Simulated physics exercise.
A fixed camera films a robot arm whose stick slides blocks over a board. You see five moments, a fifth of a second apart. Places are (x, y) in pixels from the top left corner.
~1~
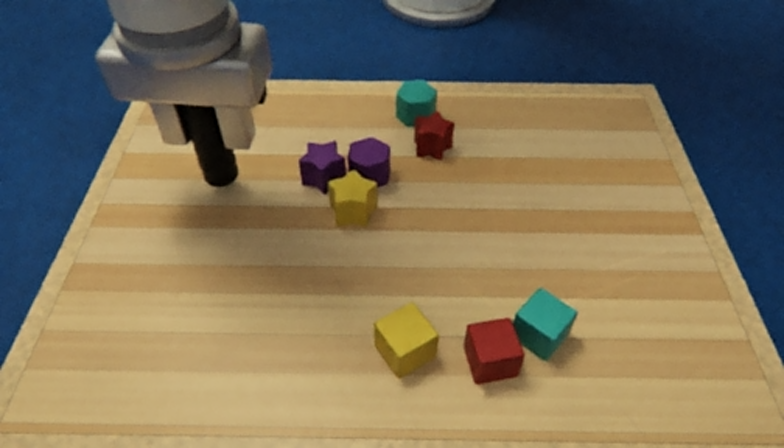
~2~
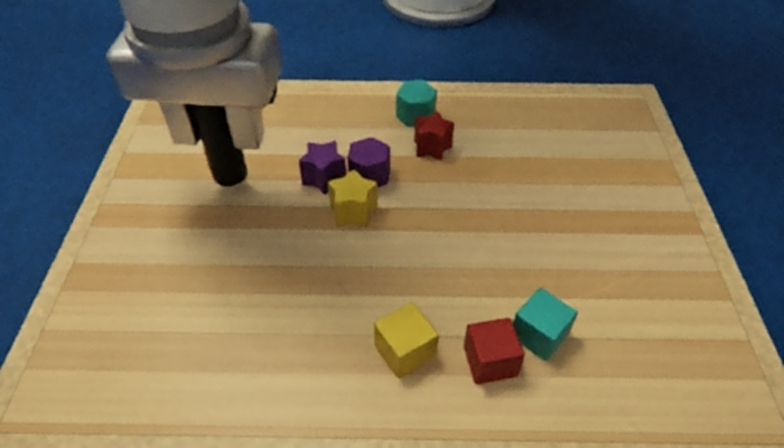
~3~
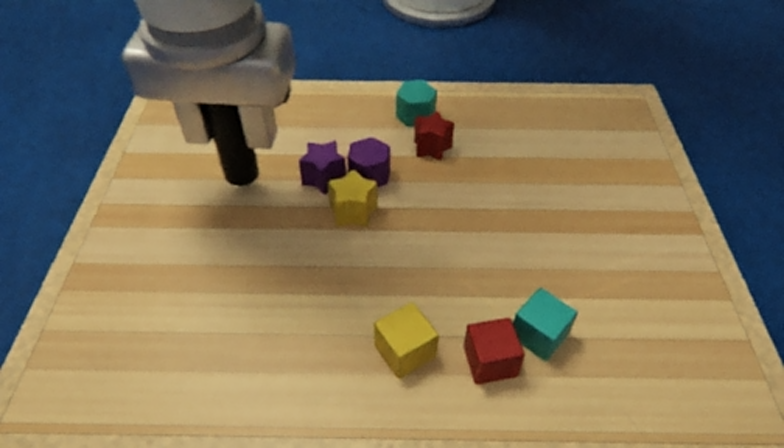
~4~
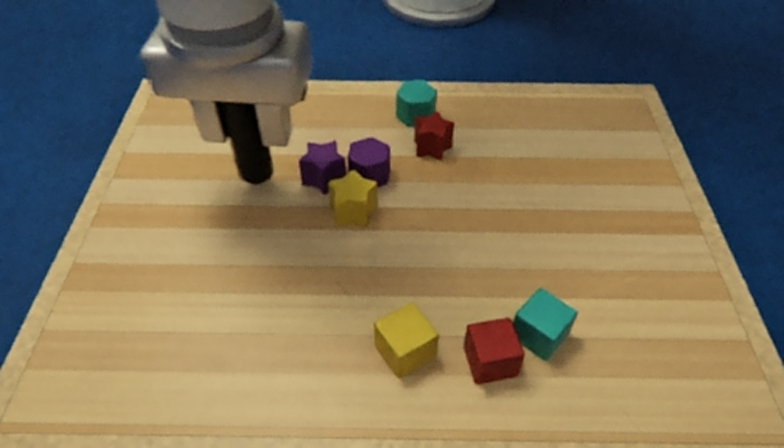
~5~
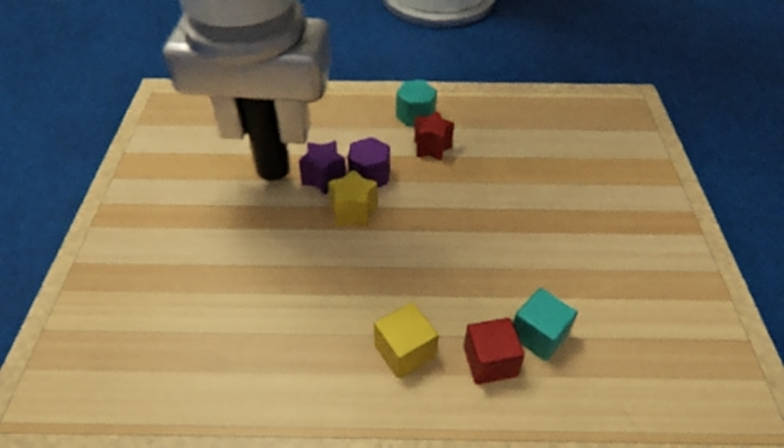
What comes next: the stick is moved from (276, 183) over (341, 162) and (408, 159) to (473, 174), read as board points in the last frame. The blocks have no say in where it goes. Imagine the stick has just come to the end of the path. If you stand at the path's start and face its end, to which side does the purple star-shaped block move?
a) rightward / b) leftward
Option a.
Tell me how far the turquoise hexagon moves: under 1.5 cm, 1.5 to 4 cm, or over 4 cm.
The distance will be below 1.5 cm.
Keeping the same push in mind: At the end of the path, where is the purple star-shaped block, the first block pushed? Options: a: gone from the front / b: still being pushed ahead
Option a.
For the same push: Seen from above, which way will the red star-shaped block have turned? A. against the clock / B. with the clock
The answer is A.
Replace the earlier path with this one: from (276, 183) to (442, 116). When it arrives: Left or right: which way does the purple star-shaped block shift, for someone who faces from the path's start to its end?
Slides right.
On the path given first. One third of the way, stick at (340, 149); purple star-shaped block at (363, 152), turned 25° clockwise; purple hexagon at (403, 154).
Two thirds of the way, stick at (408, 147); purple star-shaped block at (416, 156), turned 65° clockwise; purple hexagon at (447, 175), turned 45° clockwise; red star-shaped block at (438, 122).
At the end, stick at (475, 161); purple star-shaped block at (453, 166), turned 115° clockwise; yellow star-shaped block unmoved; purple hexagon at (460, 197), turned 85° clockwise; turquoise hexagon unmoved; red star-shaped block at (453, 122), turned 75° anticlockwise.
